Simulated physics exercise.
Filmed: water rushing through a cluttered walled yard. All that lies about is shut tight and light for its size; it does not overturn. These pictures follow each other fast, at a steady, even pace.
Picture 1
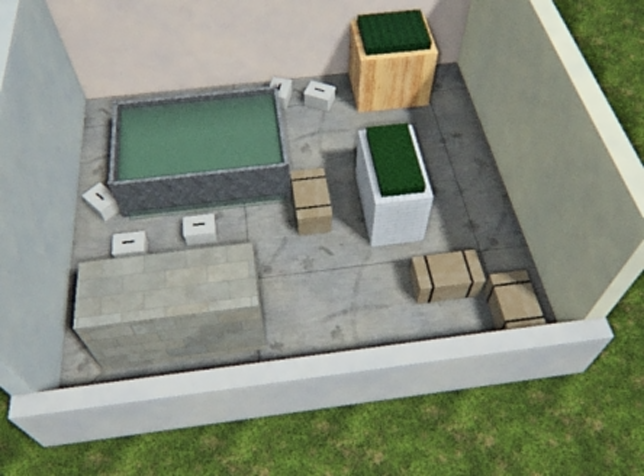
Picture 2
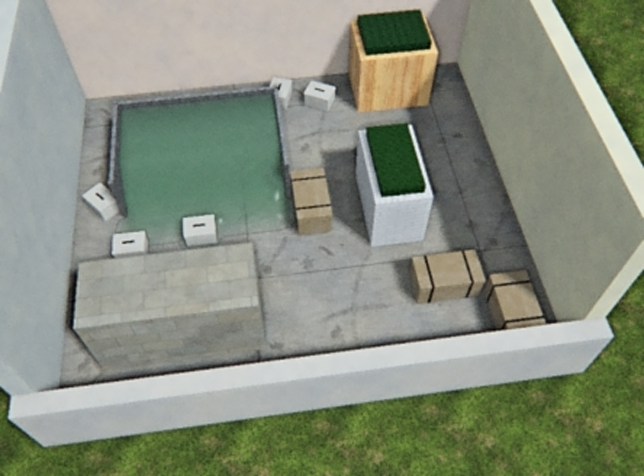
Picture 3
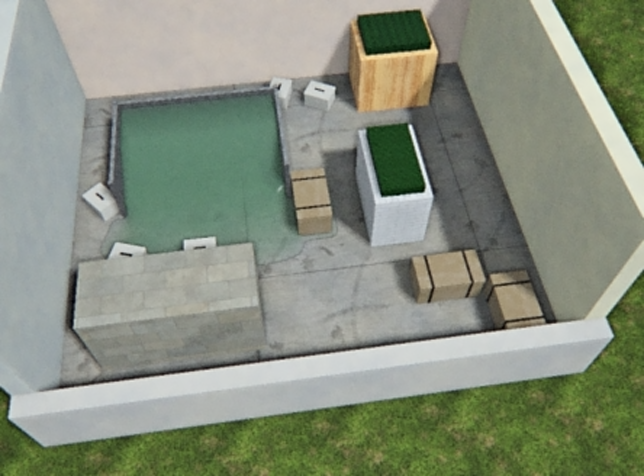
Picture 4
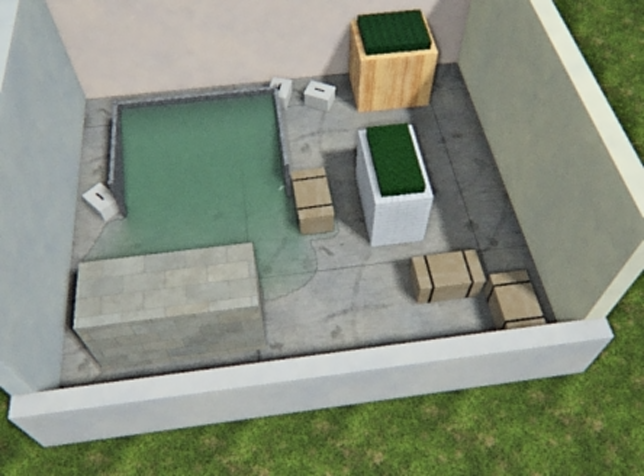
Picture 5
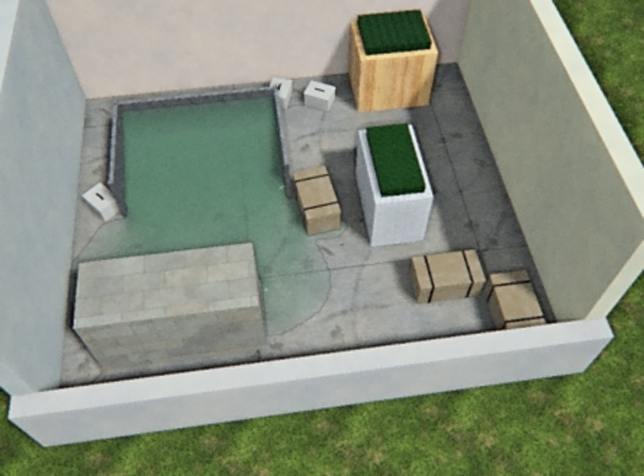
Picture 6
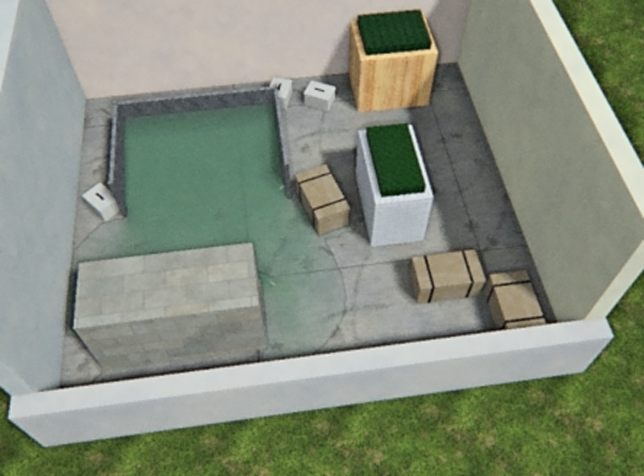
At the start, green water fills a walled tank in a yard of white boxes, brown cartons and planters. The tank's front side vanishes and water spreads forward, pushing two white boxes out of sight behind the stone block. It then curls around the block, and a brown carton beside the tank shifts and turns slightly.
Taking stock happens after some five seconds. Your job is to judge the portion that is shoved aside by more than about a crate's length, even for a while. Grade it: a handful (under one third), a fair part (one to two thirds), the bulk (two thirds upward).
The bulk.
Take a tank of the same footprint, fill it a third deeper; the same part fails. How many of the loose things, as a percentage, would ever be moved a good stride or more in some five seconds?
Roughly 90 %.
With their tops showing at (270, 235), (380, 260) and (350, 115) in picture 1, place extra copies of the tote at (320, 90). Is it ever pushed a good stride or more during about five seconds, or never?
Shoved clear, shoved clear, stays put.
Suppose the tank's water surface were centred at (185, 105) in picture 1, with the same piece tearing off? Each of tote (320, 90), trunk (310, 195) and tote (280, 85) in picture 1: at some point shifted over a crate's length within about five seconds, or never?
Object by object: Below the mark, over the mark, below the mark.
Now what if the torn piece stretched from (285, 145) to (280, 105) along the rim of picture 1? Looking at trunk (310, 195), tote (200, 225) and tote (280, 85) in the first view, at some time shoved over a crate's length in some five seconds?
Falls short, falls short, travels that far.
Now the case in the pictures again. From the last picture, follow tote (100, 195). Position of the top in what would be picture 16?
It should end up around (108, 162).
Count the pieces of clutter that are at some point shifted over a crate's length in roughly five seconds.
The count is 6.
A moment on, 2 of 8 are well off their spots; 2 afloat.
Next, 3 of 8 are well off their spots; 2 afloat.
Later, 5 of 8 are well off their spots; 4 afloat.
In the end, 6 of 8 are well off their spots, and 6 have been at some point; 6 afloat.
